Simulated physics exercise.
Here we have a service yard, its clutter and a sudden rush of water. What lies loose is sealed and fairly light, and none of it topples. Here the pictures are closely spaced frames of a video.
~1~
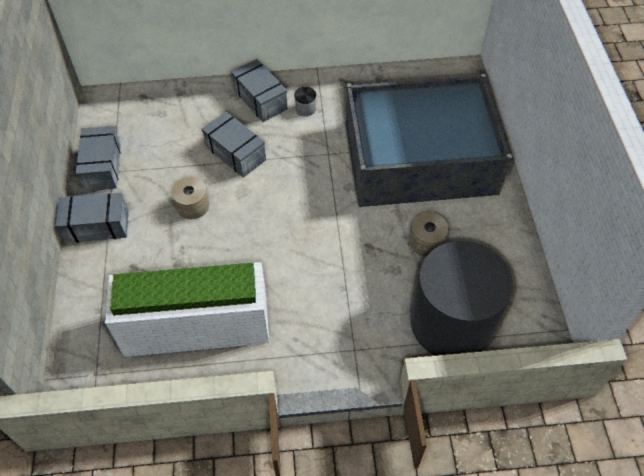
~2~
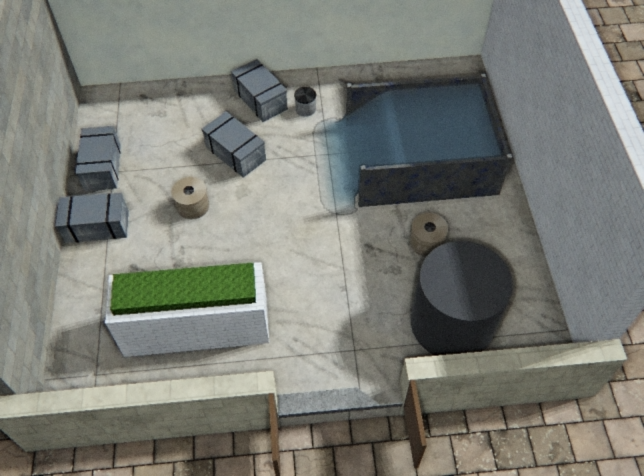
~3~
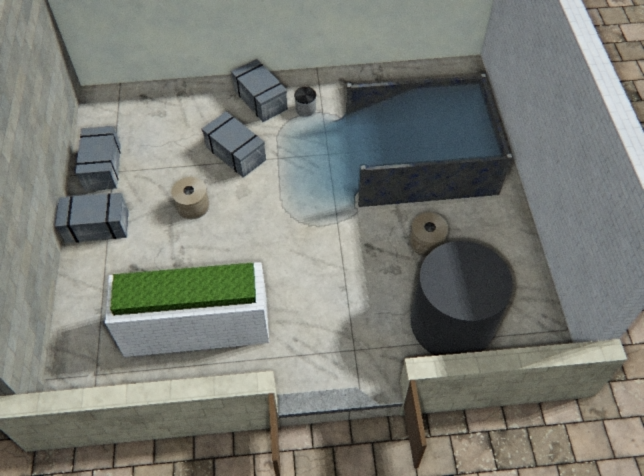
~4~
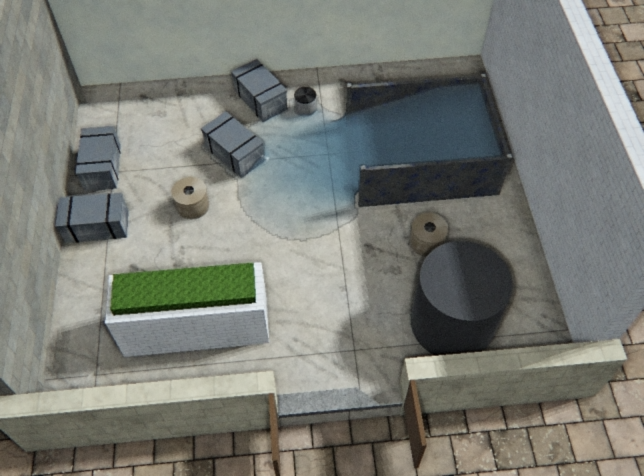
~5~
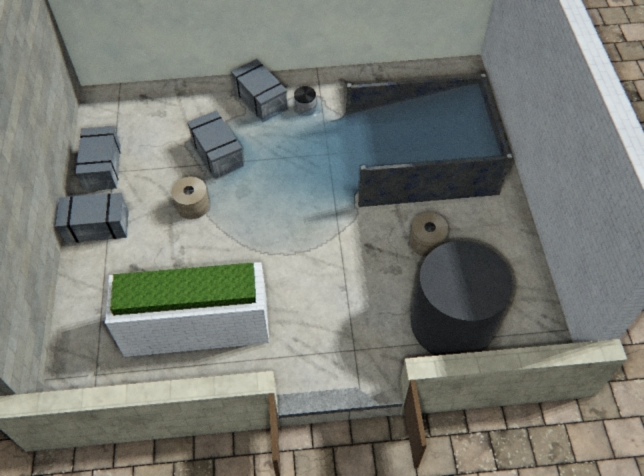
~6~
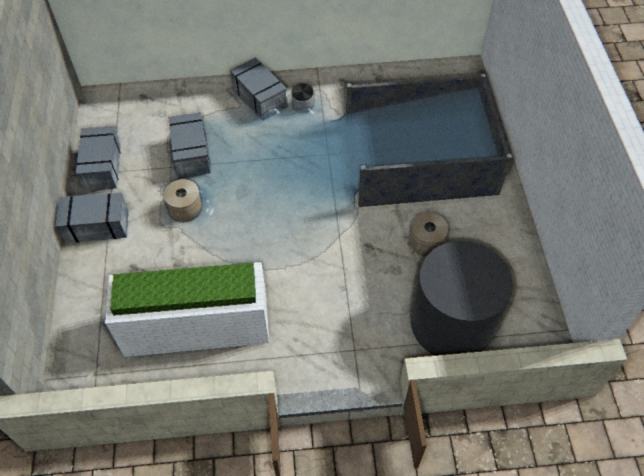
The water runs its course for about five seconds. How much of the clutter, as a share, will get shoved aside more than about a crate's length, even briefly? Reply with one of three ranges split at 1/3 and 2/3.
2/3 or more.
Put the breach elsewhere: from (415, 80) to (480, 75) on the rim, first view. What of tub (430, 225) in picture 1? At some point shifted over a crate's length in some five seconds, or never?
Answer: Distance not reached.
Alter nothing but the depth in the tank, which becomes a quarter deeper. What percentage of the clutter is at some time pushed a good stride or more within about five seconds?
I'd say somewhere about 90 percent.
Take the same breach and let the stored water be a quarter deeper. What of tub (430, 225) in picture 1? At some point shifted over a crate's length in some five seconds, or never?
For that one, it's within that distance.
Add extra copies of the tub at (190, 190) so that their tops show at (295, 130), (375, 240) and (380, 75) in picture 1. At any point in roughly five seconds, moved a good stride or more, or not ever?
Here's how it goes: Sent far off, never gets far, and lastly never gets far.
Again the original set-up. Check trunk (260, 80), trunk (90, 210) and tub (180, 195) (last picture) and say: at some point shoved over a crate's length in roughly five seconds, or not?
Per the list: First traveled a good way, second traveled a good way, third traveled a good way.
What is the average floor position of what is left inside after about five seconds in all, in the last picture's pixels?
Roughly at (228, 215) in the last view.
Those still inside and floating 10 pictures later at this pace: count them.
I count 5.
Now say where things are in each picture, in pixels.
In the first picture, a trunk at (233, 135) rests on the ground; a tub at (189, 190), on the bottom; 0 of 7 have shifted.
In the second picture, a trunk at (233, 135) rests on the ground; a tub at (189, 190) rests on the ground; 0 of 7 have shifted.
In the third picture, a trunk at (233, 135), on the bottom; a tub at (189, 190), on the bottom; 0 of 7 have shifted.
In the fourth picture, a trunk at (232, 135), on the bottom; a tub at (189, 190) rests on the ground; 0 of 7 have shifted.
In the fifth picture, a trunk at (214, 135), on the bottom, close to its start; a tub at (189, 190) rests on the ground; 1 of 7 have shifted.
In the sixth picture, a trunk at (187, 135), on the bottom, a stride from its start; a tub at (182, 193), on the bottom, close to its start; 3 of 7 have shifted.
A moment on, 2 of 7 are well off their spots; 0 afloat.
Next, 3 of 7 are well off their spots; 5 afloat.
Later, 4 of 7 are well off their spots; 5 afloat.
In the end, 5 of 7 are well off their spots, and 5 have been at some point; 5 afloat.
